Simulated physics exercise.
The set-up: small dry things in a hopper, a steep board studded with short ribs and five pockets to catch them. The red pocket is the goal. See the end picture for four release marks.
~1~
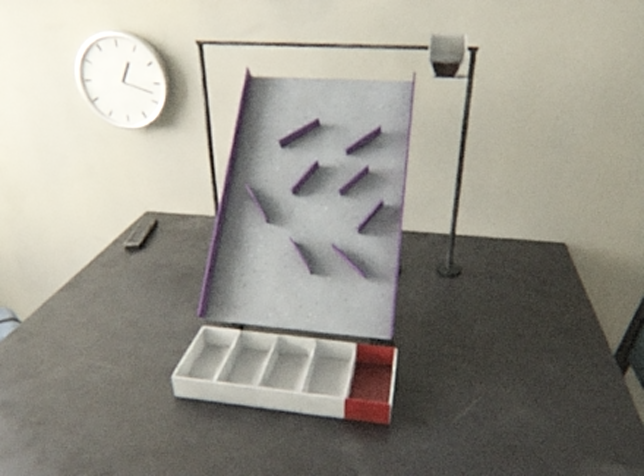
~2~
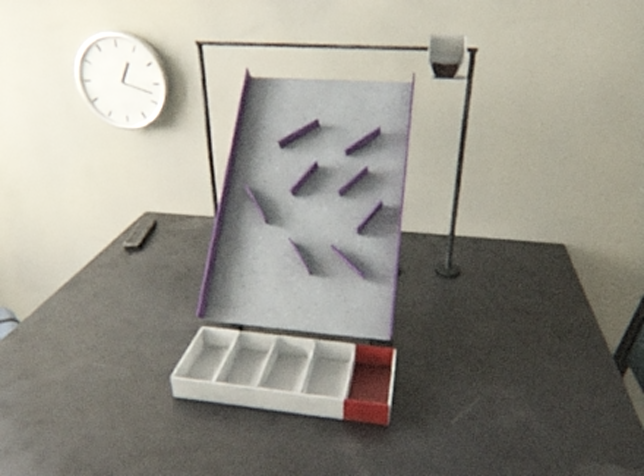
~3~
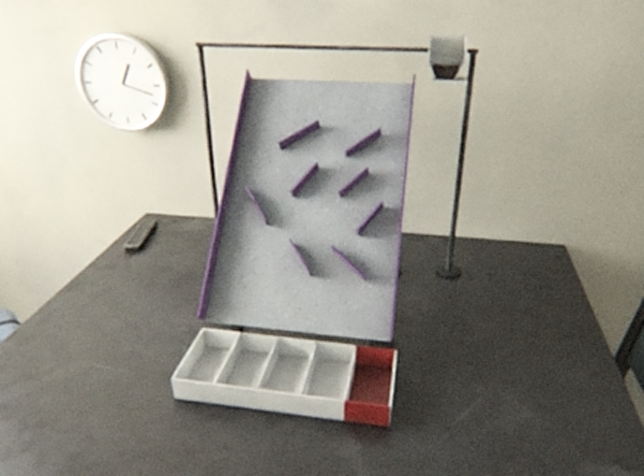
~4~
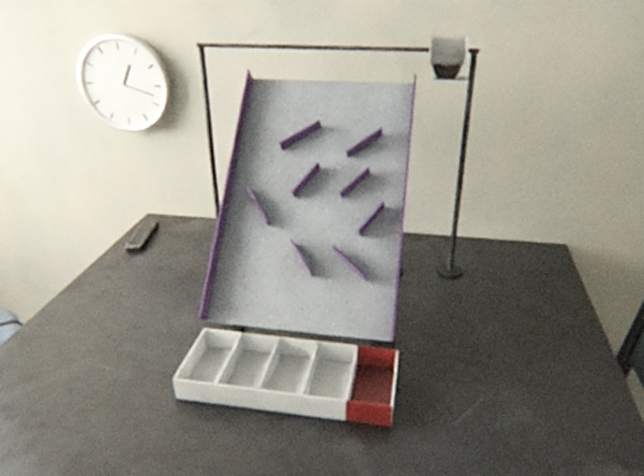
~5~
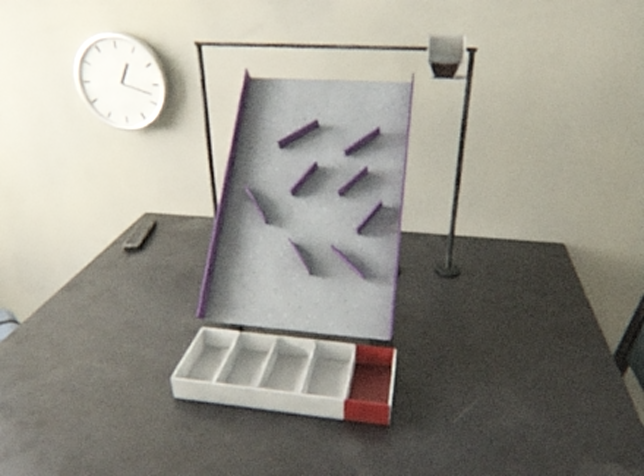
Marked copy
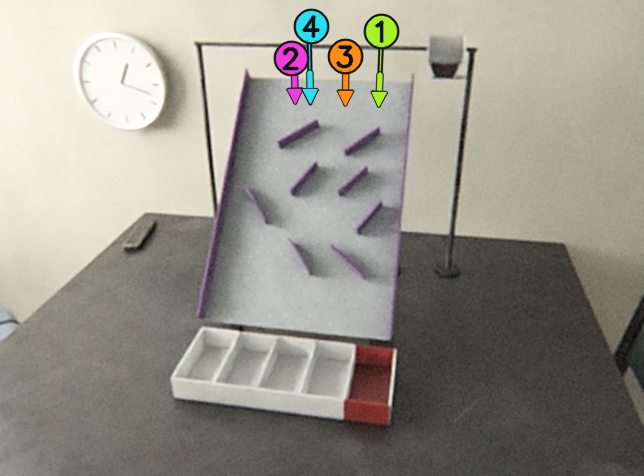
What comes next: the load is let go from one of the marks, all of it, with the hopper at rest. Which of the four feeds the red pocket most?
1 beats the others.
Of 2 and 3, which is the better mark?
It is 3.
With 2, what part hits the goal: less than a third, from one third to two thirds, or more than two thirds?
It is less than a third.
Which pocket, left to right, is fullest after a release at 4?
The first from the left.
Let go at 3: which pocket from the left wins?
The fourth.
On the marked copy, mark 1 meets the board at (378, 101); mark 2 meets the board at (295, 98); mark 3 meets the board at (345, 100); mark 4 meets the board at (310, 98).
With 1, roughly a third in the red pocket, roughly a third in other pockets, roughly a quarter outside the box.
With 2, just a few in the red pocket, roughly two thirds in other pockets, roughly a third outside the box.
With 3, about a tenth in the red pocket, roughly two thirds in other pockets, roughly a quarter outside the box.
With 4, about a tenth in the red pocket, roughly two thirds in other pockets, roughly a quarter outside the box.
